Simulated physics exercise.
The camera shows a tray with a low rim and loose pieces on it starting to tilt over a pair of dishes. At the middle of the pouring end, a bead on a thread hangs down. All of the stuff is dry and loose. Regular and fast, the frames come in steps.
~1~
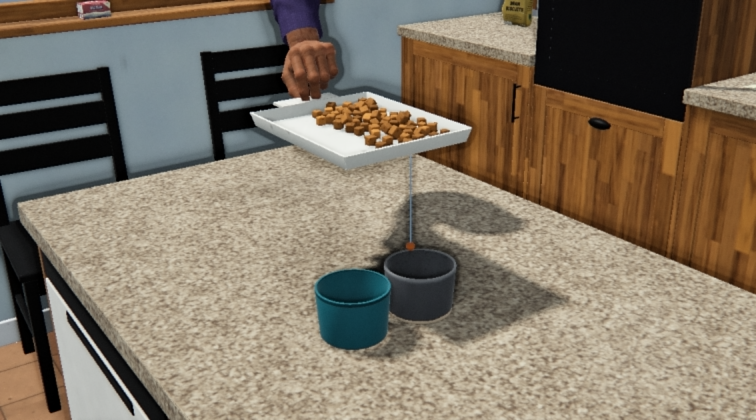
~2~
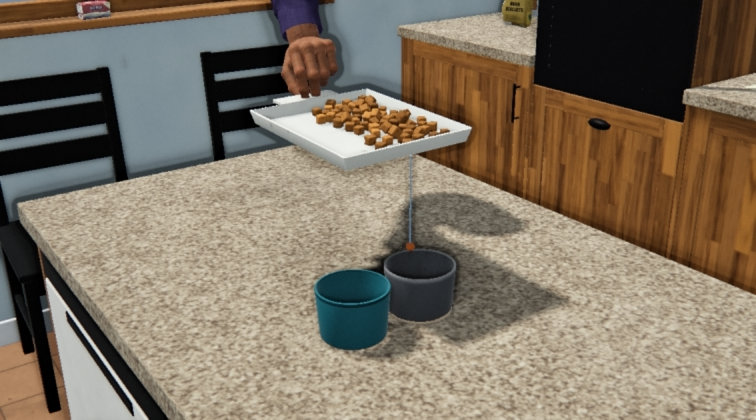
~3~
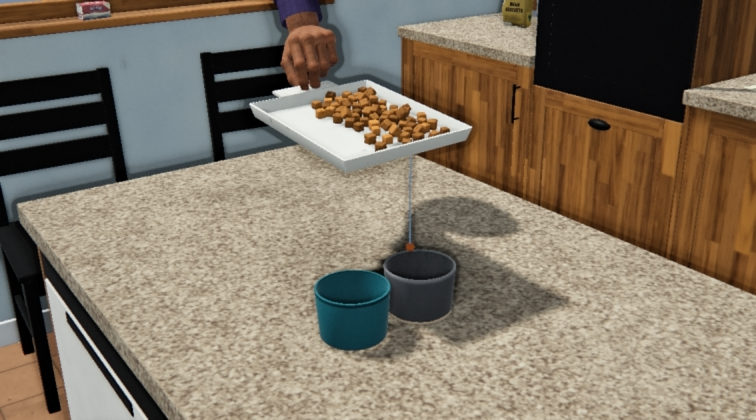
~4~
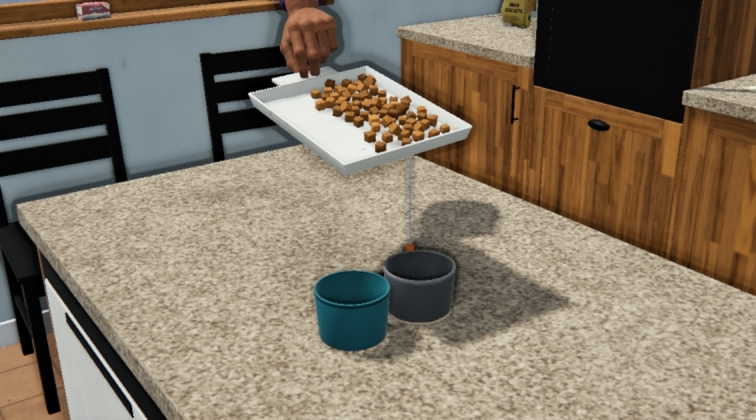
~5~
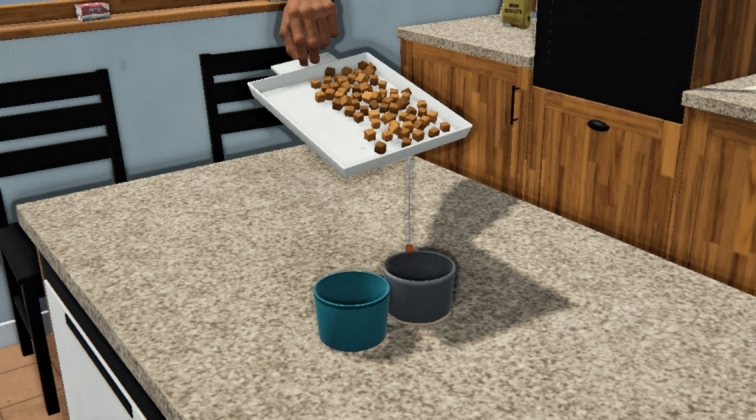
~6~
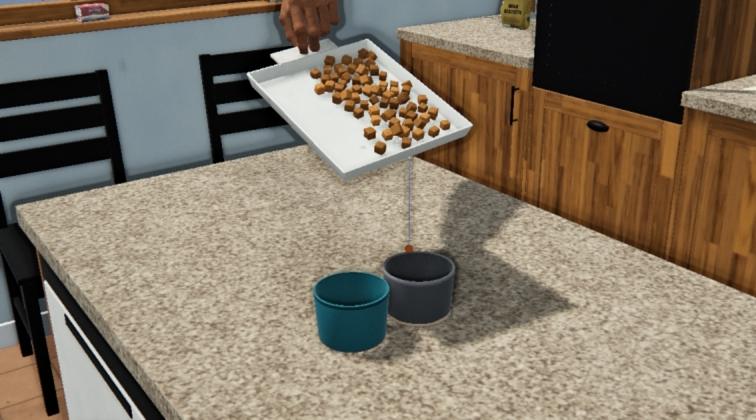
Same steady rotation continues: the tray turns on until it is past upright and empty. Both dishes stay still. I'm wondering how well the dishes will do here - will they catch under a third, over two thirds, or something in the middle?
I'd say something in the middle.
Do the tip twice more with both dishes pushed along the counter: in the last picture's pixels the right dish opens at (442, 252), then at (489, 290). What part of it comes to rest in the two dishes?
The first try yields 30% and the second yields 10%.
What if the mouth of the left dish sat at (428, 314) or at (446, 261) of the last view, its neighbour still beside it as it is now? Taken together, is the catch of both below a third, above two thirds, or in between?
For the first spot it's under a third, and for the next one it's under a third.
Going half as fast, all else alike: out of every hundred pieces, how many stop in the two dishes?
Estimate: Around 40%.
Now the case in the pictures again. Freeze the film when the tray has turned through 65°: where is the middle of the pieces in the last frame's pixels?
The middle of the pieces sits at roughly (382, 132).
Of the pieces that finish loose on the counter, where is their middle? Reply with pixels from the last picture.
Approximately (487, 374).
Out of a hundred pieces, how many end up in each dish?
Roughly 40 in a hundred for the left dish, roughly 10 in a hundred for the right dish.
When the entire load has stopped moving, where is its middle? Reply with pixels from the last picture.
I'd put the middle somewhere around (386, 335).
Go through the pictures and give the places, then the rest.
The first picture shows corners of the pouring end at (346, 155) and (466, 128), level; middle of the load at (376, 116), brown sugar cubes; left dish at (374, 320); right dish at (442, 296); bead on its thread at (410, 246).
The second picture shows corners of the pouring end at (346, 156) and (466, 127), level; middle of the load at (376, 114).
The third picture shows corners of the pouring end at (346, 158) and (466, 127), tipped barely, lowest at the left corner; middle of the load at (376, 110).
The fourth picture shows corners of the pouring end at (346, 162) and (467, 126), tipped a little, lowest at the left corner; middle of the load at (376, 103).
The fifth picture shows corners of the pouring end at (345, 165) and (467, 125), tipped clearly, lowest at the left corner; middle of the load at (376, 96).
The sixth picture shows corners of the pouring end at (345, 169) and (467, 124), tipped clearly, lowest at the left corner; middle of the load at (377, 90); left dish at (373, 323); right dish at (441, 298).
Soon, tray tipped steeply; nearly all on the tray; a small part in the air.
A while on, tray tipped past a quarter turn; most on the tray; a small part in the left dish; a small part outside both; a stray few in the air.
Towards the end, tray tipped past a quarter turn; about a third in the left dish; a small part in the right dish; about half outside both; a stray few in the air.
Finally, tray tipped past a quarter turn; about a third in the left dish; a small part in the right dish; about half outside both.
